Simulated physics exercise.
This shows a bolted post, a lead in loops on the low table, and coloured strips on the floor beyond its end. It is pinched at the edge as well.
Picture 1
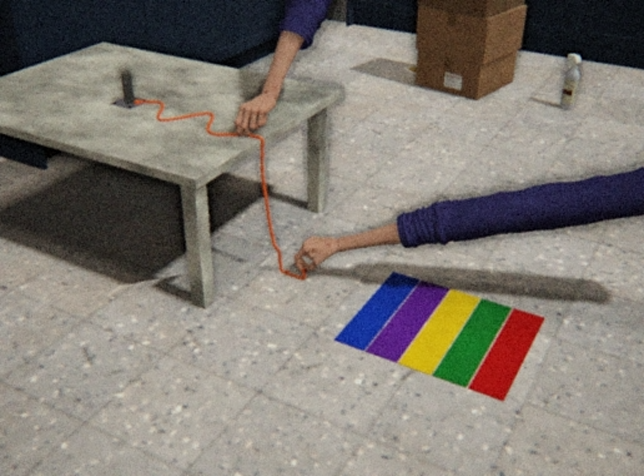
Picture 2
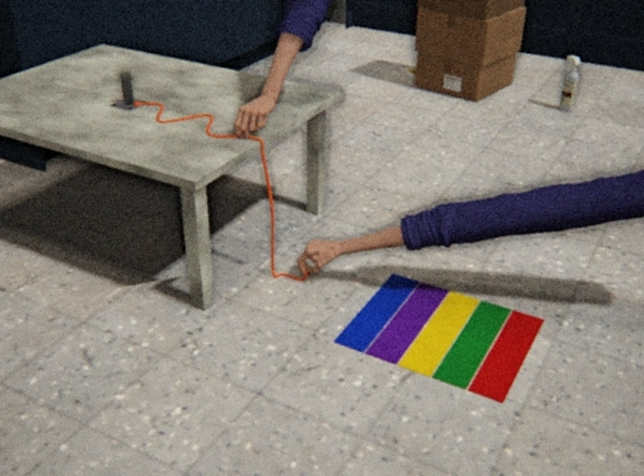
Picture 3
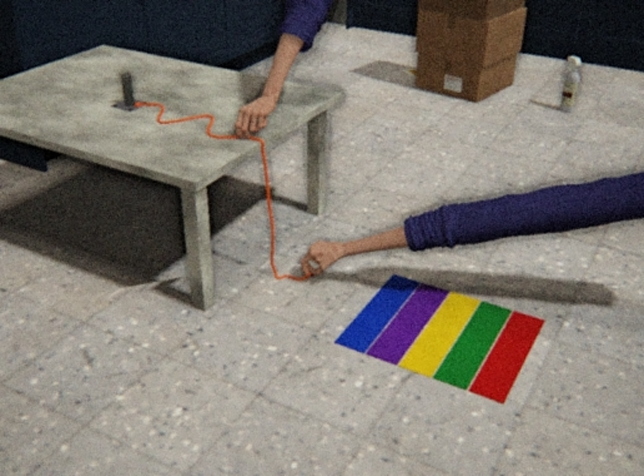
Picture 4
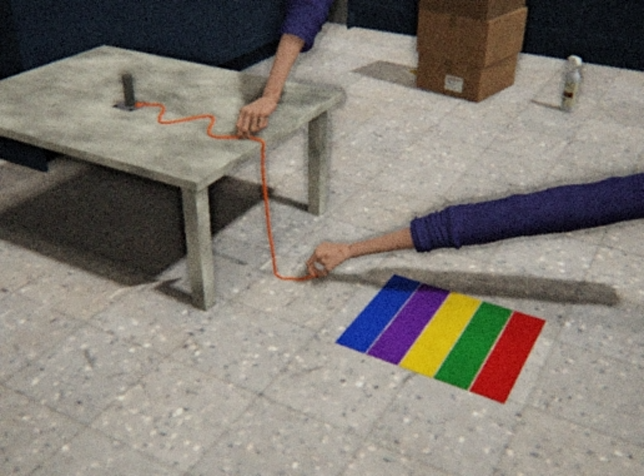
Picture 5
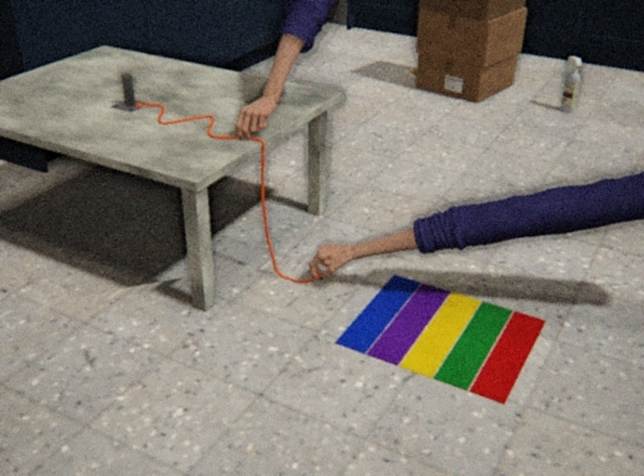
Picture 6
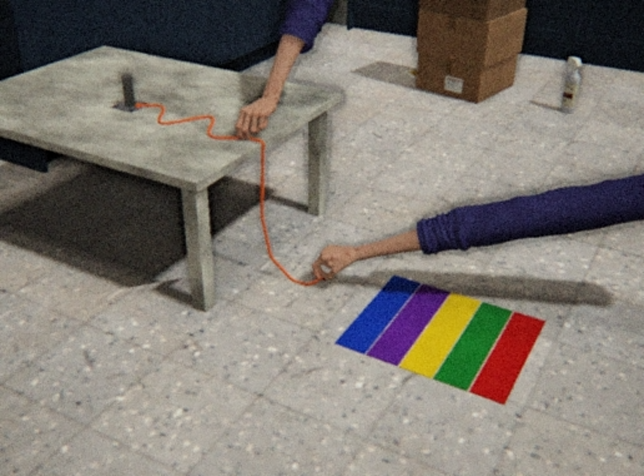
A hand near the floor drew the end of an orange cord slightly to the right, close to the coloured strips, while another hand pinched it at the table's edge and its loops barely shifted.
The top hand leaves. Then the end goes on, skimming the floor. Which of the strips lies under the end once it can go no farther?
The green one.
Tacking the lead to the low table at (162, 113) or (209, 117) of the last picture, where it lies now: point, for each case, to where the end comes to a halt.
In order of the tries, close to (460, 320) and close to (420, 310).
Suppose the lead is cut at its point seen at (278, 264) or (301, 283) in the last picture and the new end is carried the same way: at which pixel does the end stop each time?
The pixels are close to (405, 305) and (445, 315), one per try.
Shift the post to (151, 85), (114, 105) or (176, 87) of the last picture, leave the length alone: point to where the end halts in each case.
First close to (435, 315), next close to (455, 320), last close to (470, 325).
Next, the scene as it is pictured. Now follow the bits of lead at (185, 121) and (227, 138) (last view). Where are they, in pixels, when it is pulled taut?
First point (211, 127), second point (288, 166).
Early on, end near (423, 310); over purple.
Midway, end near (456, 321); over yellow.
At the end of the slack, end near (476, 327); over green. It gets as far as the green strip.
